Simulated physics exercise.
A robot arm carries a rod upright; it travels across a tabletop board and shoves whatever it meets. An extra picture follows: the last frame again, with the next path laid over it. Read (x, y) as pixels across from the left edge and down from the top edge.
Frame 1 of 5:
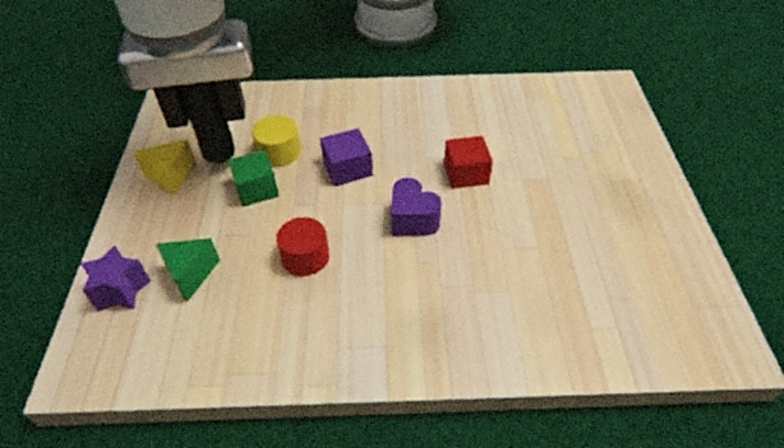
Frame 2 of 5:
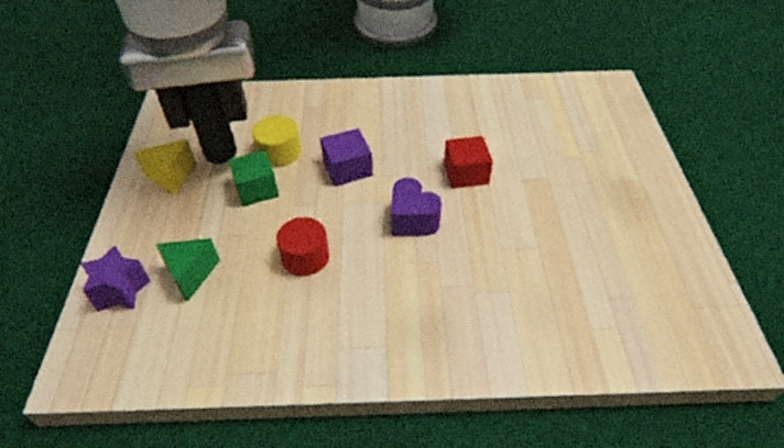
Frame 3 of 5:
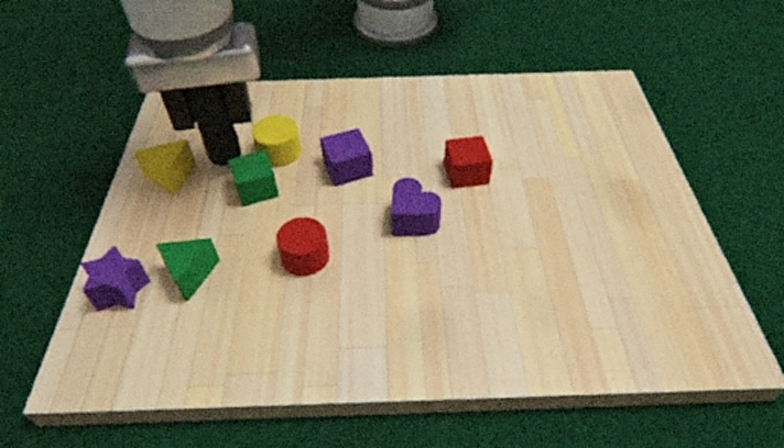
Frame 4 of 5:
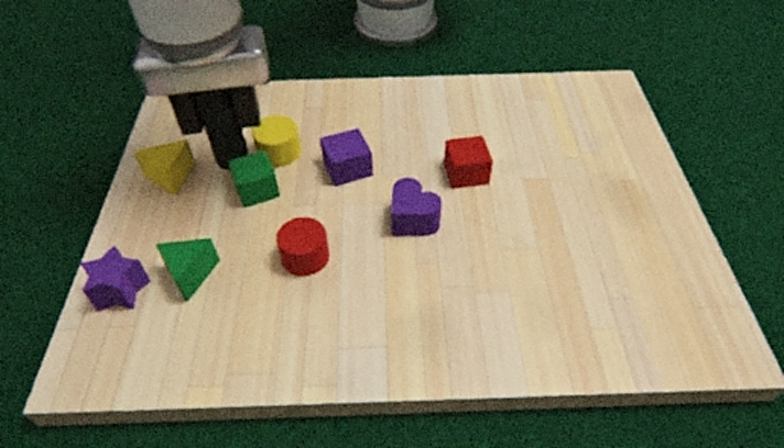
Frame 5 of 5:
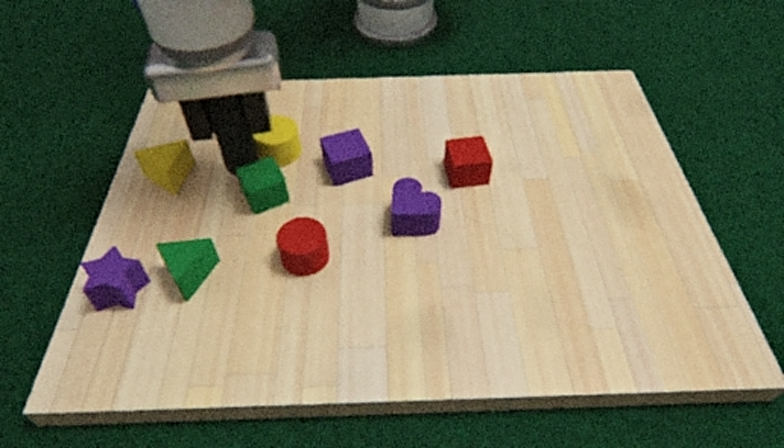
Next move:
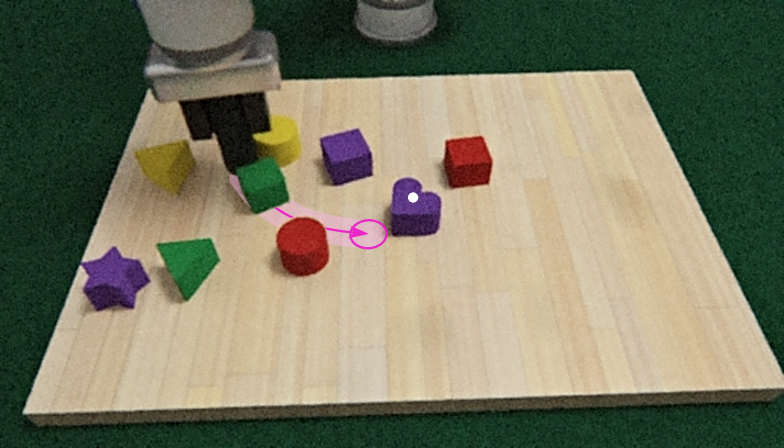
A robotic arm with a dark rod reaches over the upper left of a pale wooden board on a green surface, seen from a fixed, raised view. Around it sit yellow, green, purple and red blocks, including a purple star at left, a purple heart near the middle and a red cube farther right. The rod shifts slightly right, then nudges the green cube a little right and toward the viewer.
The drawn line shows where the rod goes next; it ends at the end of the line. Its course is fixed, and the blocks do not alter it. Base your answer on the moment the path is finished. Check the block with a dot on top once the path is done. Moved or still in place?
It is untouched.
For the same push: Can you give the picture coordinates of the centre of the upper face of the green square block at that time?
That would be at about pixel (385, 239).
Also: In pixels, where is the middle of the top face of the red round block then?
The spot you're after is about (315, 253) in the image.
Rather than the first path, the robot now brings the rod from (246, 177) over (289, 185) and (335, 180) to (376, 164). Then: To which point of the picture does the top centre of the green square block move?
Answer: (283, 188).
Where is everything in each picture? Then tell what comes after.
Lower end of the rod (219, 153), tops of blocks, green square block (250, 166), red round block (301, 234), purple heart block (413, 198), in the first frame.
Rod (221, 154), blocks as before, in the second frame.
Rod (226, 156), blocks as before, in the third frame.
Rod (233, 159), blocks as before, in the fourth frame.
Rod (243, 165), green square block (260, 173), red round block (301, 234), purple heart block (413, 198), in the fifth frame.
The drawn path runs from (246, 177) by way of (273, 205) and (315, 226) to (368, 234); the dot is on the purple heart block.
What follows on the original path. One third of the way, rod (270, 194); green square block (296, 199), turned 25° anticlockwise; red round block (304, 238).
Two thirds of the way, rod (314, 215); green square block (343, 221), turned 25° anticlockwise; red round block (315, 253).
At the end, rod (368, 223); green square block (385, 239); red round block (315, 253); purple heart block not moved.
